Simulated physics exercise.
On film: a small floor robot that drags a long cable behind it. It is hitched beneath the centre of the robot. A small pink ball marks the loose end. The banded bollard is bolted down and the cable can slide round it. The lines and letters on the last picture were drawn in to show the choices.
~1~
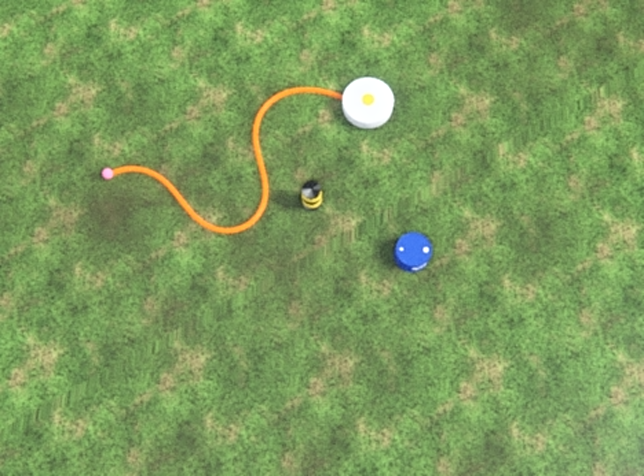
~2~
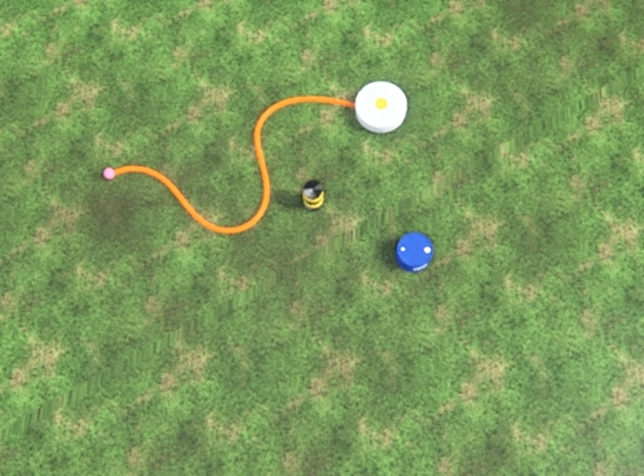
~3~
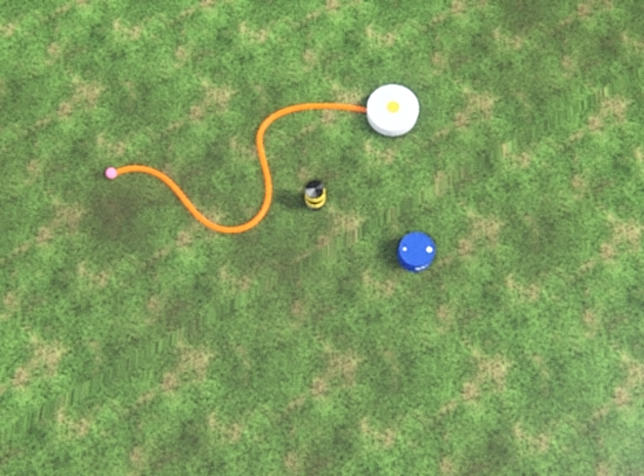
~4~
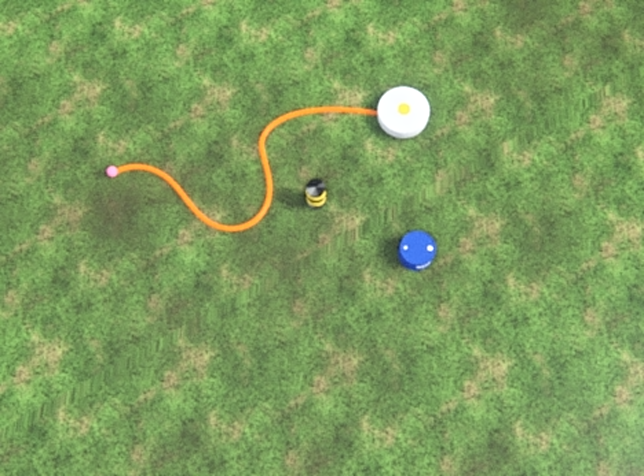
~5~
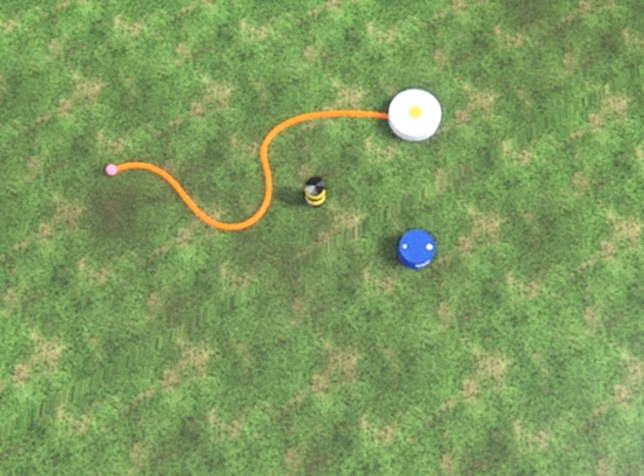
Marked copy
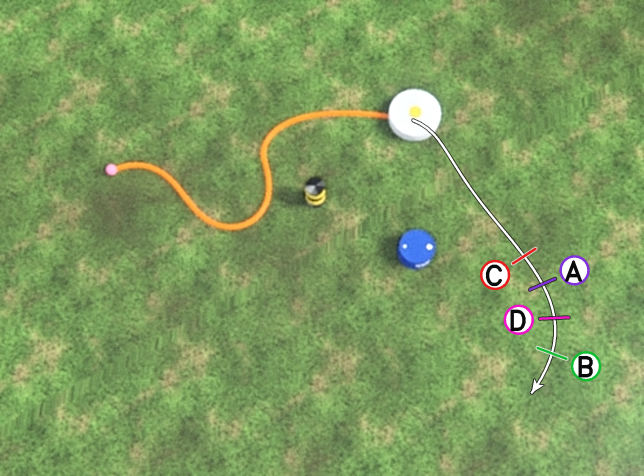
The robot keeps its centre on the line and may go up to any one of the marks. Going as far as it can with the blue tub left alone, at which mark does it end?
D.
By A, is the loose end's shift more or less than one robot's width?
Less.
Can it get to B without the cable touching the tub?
For that mark, no.
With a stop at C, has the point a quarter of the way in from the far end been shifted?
Yes.
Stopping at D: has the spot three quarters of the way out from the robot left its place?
By then, yes.
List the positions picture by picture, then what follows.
Bollard (312, 196); robot (368, 104); free end (108, 174), in the first picture.
Robot (381, 108); bollard (313, 196), in the second picture.
Robot (392, 111); blue tub (416, 252), in the third picture.
Robot (403, 113); free end (112, 172), in the fourth picture.
Robot (414, 116); bollard (315, 193); free end (112, 170); blue tub (416, 250), in the fifth picture.
On the marked copy, A at (543, 284); B at (552, 353); C at (524, 256); D at (554, 318); the route from (413, 120) via (512, 241) to (532, 393).
With D. Early on, robot (468, 178), middle of the cable (272, 189), free end (112, 170).
Further on, robot (521, 247), middle of the cable (308, 191), free end (112, 170).
At the end, robot (558, 316), middle of the cable (359, 206), free end (155, 174); only the bollard has been touched, if anything.
As for the rest, A is safe but short; B brings the cable against the tub; C is safe but short.
